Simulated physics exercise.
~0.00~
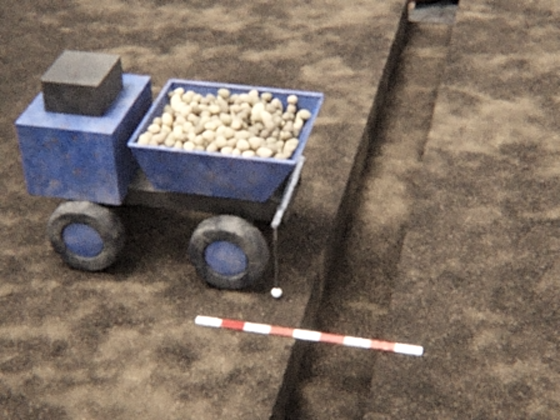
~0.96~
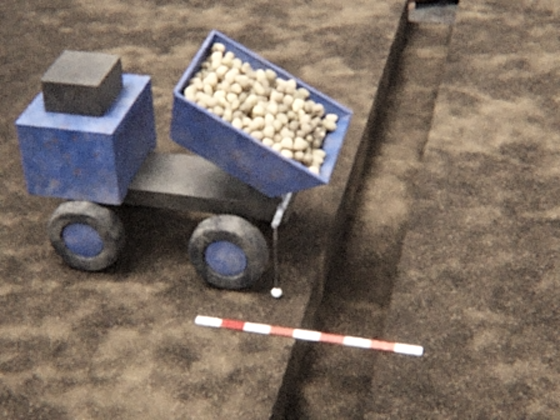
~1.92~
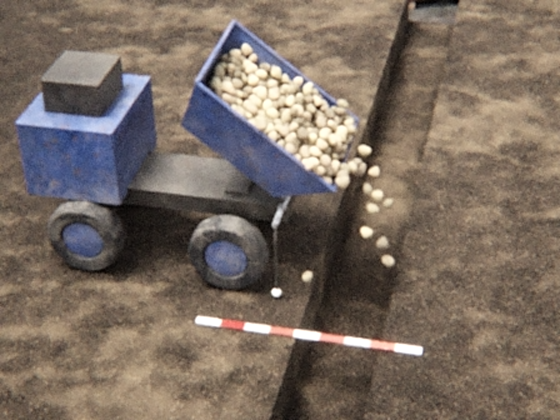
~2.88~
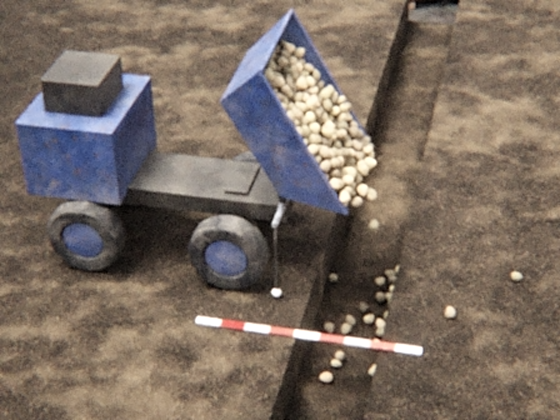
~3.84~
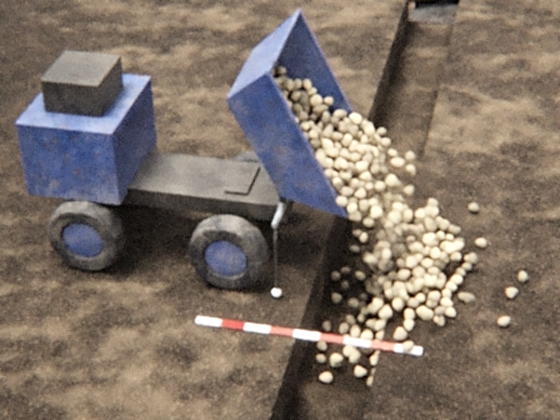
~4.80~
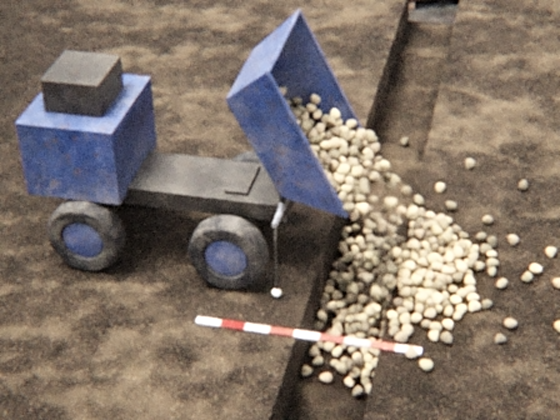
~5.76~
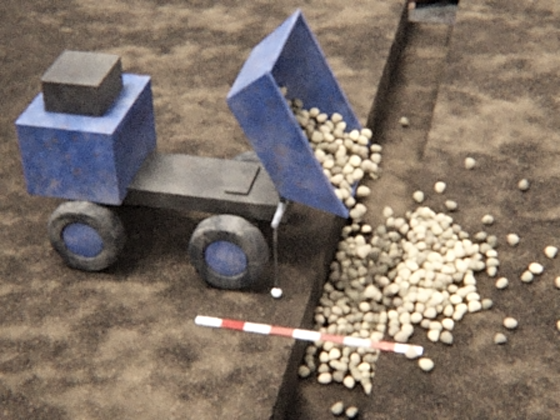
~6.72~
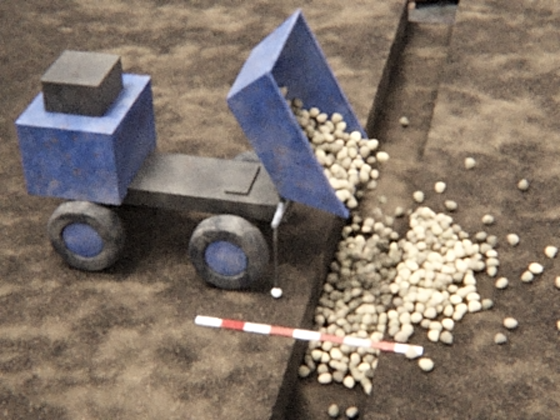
Blue site dumper tipping its skip and spilling rounded cobbles into and beyond a trench, some stones staying in the raised skip.
